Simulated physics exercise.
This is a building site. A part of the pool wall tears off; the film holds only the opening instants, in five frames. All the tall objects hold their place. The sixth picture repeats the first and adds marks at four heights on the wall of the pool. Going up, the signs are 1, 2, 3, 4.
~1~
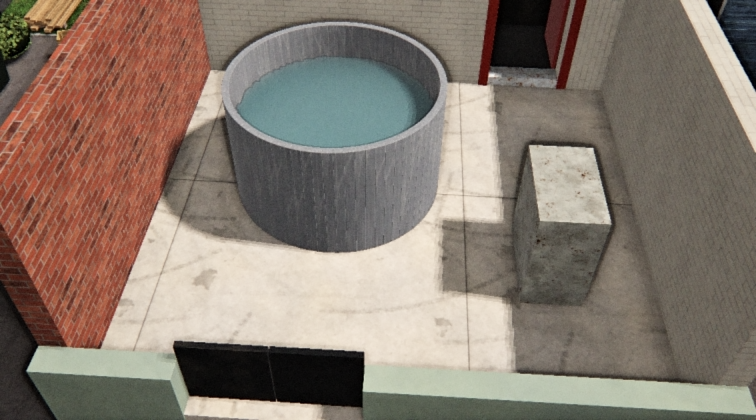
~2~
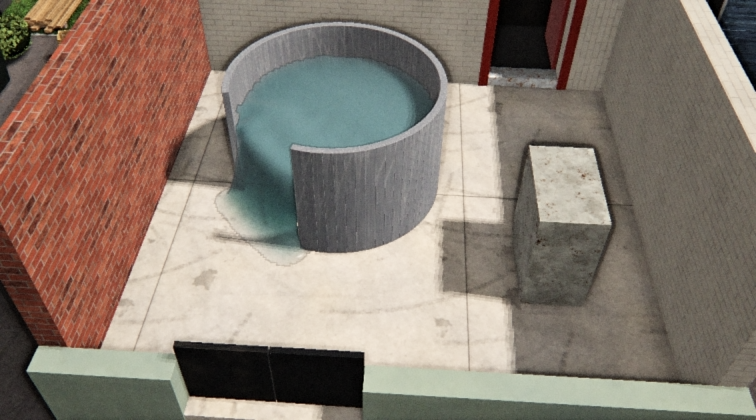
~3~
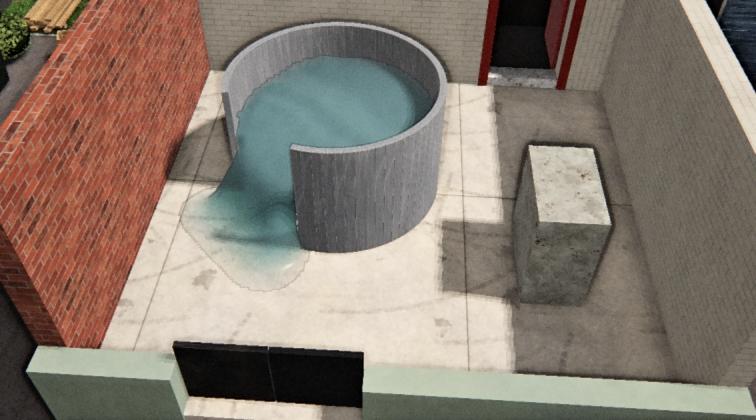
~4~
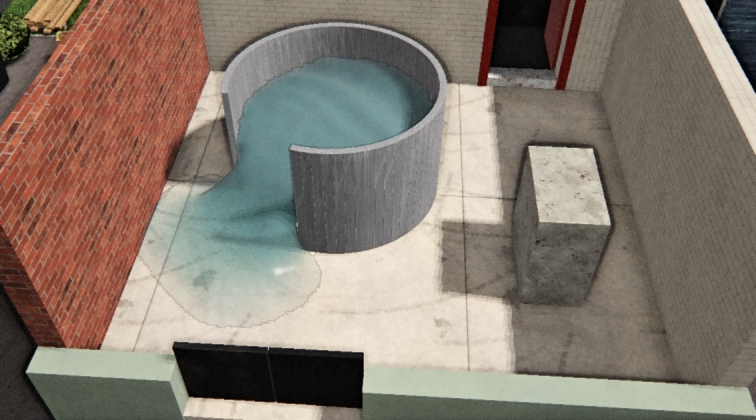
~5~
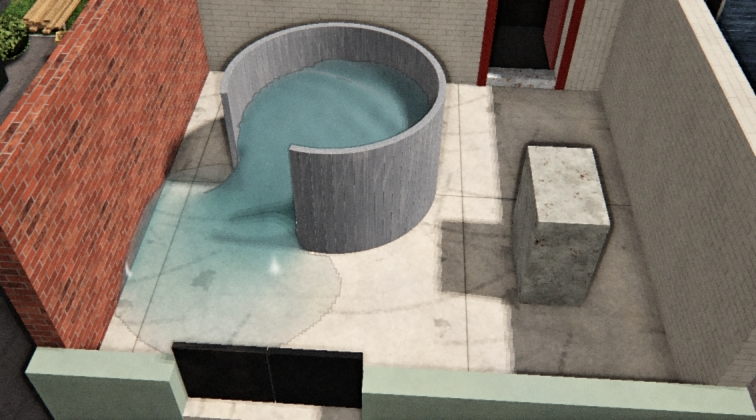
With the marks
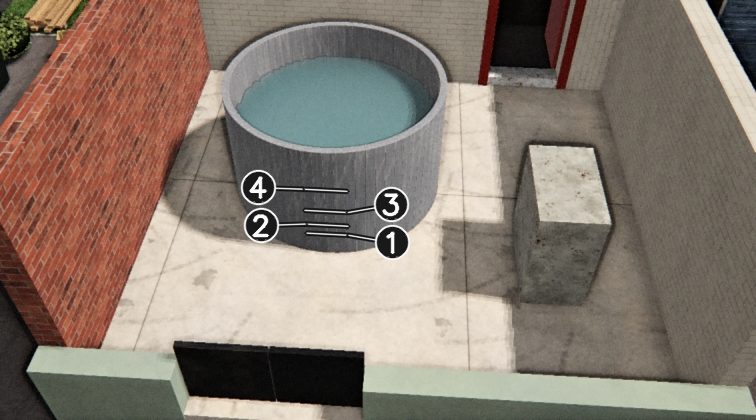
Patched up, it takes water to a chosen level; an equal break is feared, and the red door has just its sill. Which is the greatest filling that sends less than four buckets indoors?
3.
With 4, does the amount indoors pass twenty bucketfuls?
No.
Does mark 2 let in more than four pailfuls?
No.
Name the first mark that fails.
That would be 4.
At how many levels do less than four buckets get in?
Three of the four.
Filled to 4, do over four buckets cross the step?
Yes, it does.
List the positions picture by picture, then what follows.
The first picture shows water in the pool at rest, its middle at (336, 111); foot of the red doorway at (521, 86); shut gate at (271, 356).
In the second picture, 2 % of the ground under water, visible out to (289, 258).
In the third picture, 5 % of the ground under water, visible out to (271, 281).
In the fourth picture, 11 % of the ground under water, visible out to (190, 302).
In the fifth picture, 16 % of the ground under water, visible out to (128, 290).
In white, 1 at (327, 234); 2 at (327, 225); 3 at (326, 211); 4 at (324, 190); from the bottom up 1, 2, 3, 4.
Choosing 1, nothing gets over.
Choosing 2, nothing gets over.
Choosing 3, a splash gets over, under a bucket.
Choosing 4, about 9 bucketfuls get in.
